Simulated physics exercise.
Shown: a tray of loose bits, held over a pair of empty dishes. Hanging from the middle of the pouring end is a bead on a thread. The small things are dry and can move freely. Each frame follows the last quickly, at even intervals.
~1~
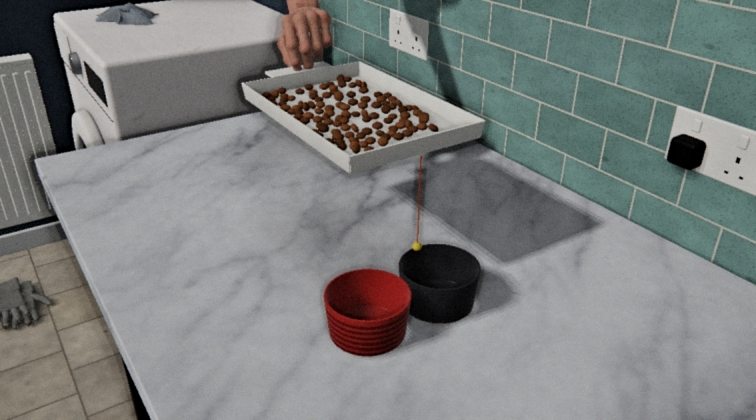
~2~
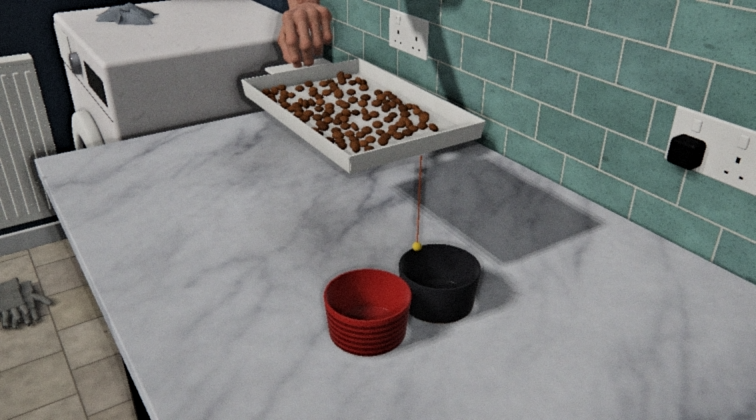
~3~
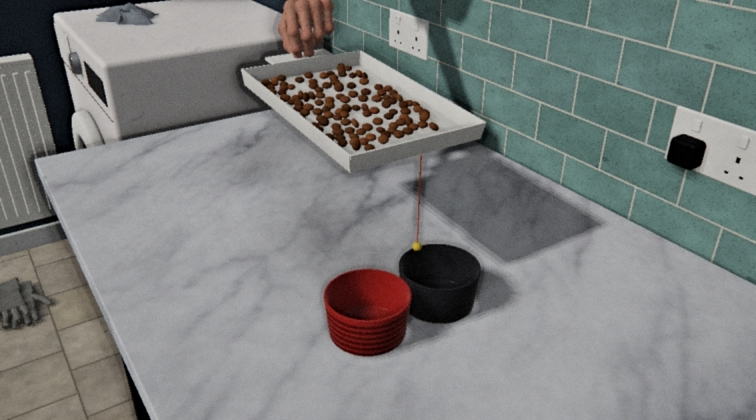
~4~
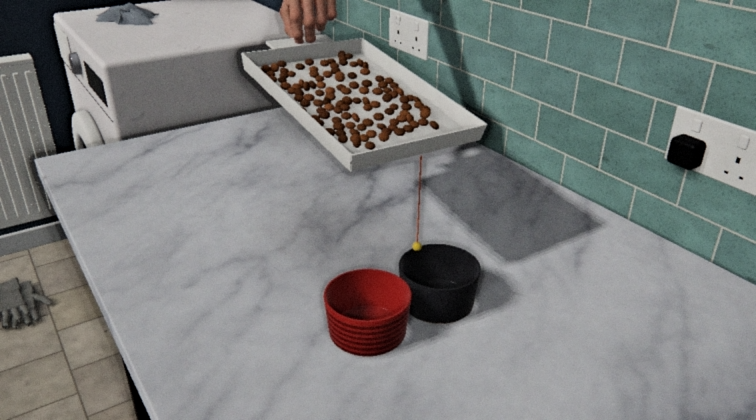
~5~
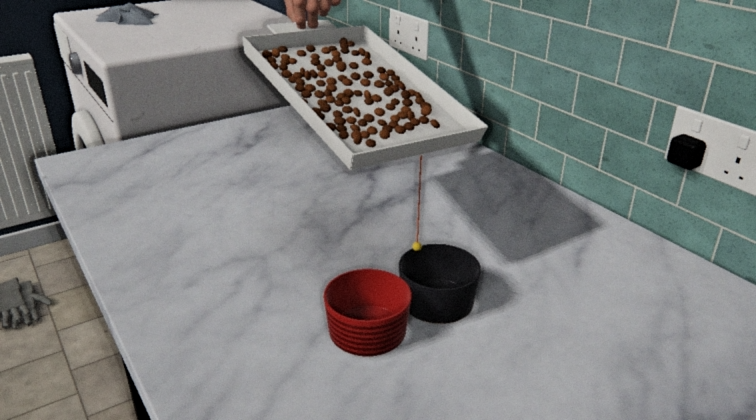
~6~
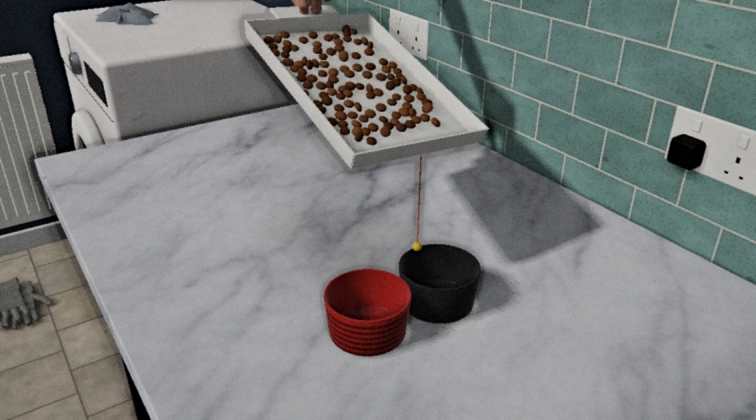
A hand raises the back of a white tray of brown kibble above two dishes.
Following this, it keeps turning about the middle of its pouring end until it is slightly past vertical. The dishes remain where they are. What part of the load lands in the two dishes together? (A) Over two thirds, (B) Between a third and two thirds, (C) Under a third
Answer: B.
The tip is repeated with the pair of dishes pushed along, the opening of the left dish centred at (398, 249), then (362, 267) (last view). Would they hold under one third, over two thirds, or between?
Less than a third, then under a third.
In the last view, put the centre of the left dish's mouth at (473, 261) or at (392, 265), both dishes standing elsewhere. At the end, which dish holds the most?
First placement: The leftmost one; second placement: The rightmost one.
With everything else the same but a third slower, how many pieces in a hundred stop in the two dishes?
I'd expect near 50 per cent.
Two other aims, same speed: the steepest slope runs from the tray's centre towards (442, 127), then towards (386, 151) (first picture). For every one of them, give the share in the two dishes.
That comes to 0 per cent the first time and 80 per cent the second.
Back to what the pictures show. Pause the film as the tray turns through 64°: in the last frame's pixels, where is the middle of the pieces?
In the last view the centre sits at roughly (438, 132).
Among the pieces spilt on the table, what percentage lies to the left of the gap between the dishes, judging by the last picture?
0 per cent, roughly.
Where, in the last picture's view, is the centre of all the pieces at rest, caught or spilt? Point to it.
The centre settles at about (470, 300).
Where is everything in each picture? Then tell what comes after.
In the first frame, corners of the pouring end at (350, 155) and (482, 120), level; middle of the load at (346, 115), bits of dog kibble; left dish at (391, 333); right dish at (464, 301); bead on its thread at (417, 246).
In the second frame, corners of the pouring end at (350, 155) and (482, 121), level; middle of the load at (346, 113).
In the third frame, corners of the pouring end at (351, 154) and (483, 122), tipped barely, lowest at the right corner; middle of the load at (346, 108).
In the fourth frame, corners of the pouring end at (352, 153) and (483, 124), tipped a little, lowest at the right corner; middle of the load at (347, 101).
In the fifth frame, corners of the pouring end at (354, 153) and (484, 125), tipped a little, lowest at the right corner; middle of the load at (348, 93).
In the sixth frame, corners of the pouring end at (355, 152) and (485, 127), tipped clearly, lowest at the right corner; middle of the load at (350, 86); left dish at (391, 333); right dish at (464, 301).
Soon after the last picture, tray tipped steeply; nearly all on the tray; a small part in the air.
A little later, tray tipped past a quarter turn; about a quarter on the tray; a small part in the right dish; about a third outside both; about a quarter in the air.
Later still, tray tipped past a quarter turn; about half in the right dish; about half outside both.
At rest, tray tipped past a quarter turn; none in the left dish; about half in the right dish; about half outside both.
